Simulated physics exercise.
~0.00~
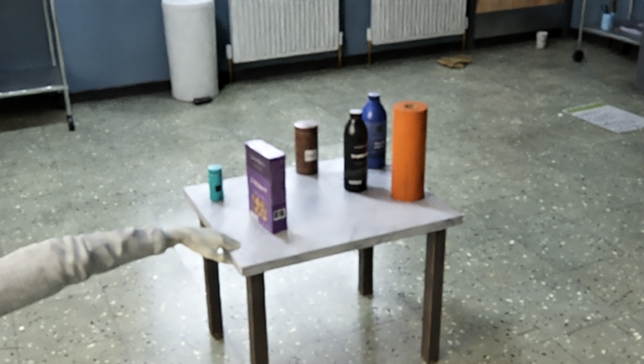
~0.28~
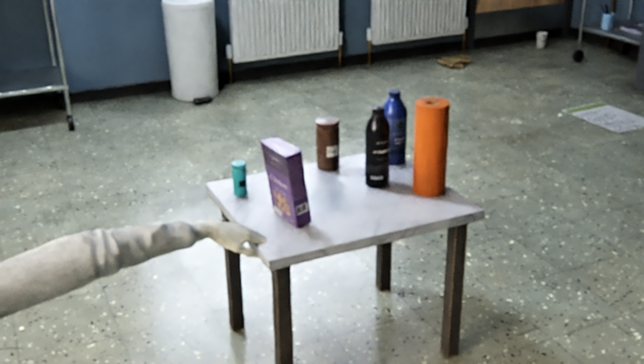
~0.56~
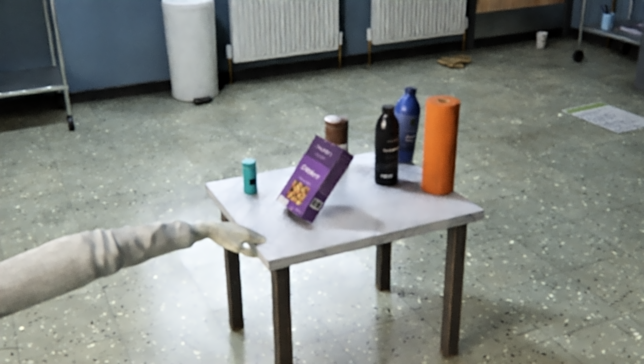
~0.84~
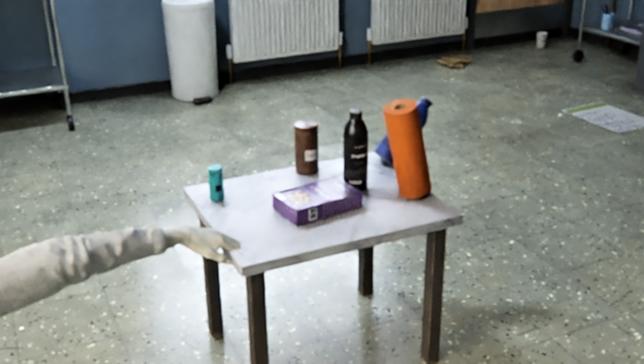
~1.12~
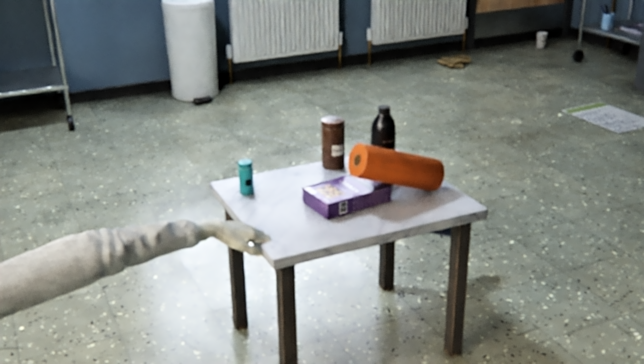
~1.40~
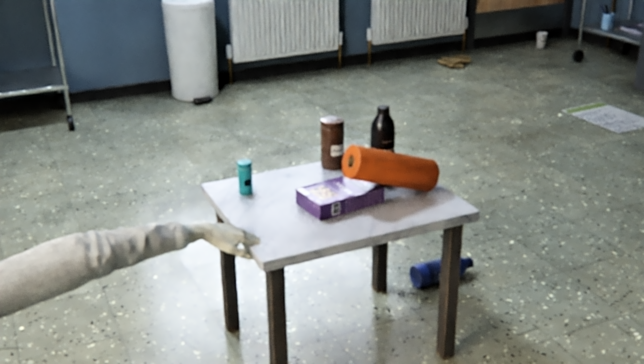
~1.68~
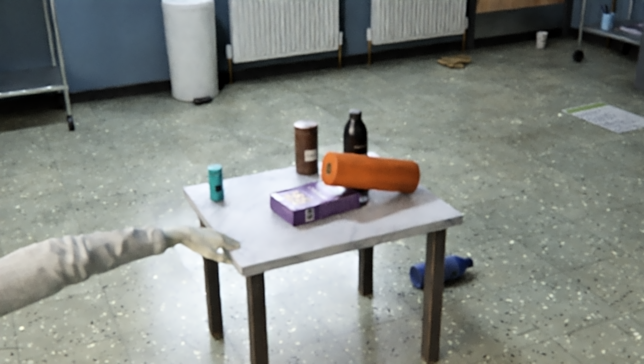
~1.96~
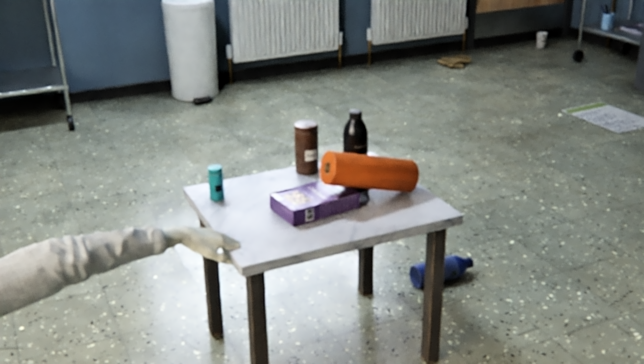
A hand shoving a small table back and forth, toppling a purple box and an orange roll and knocking a blue bottle to the floor.
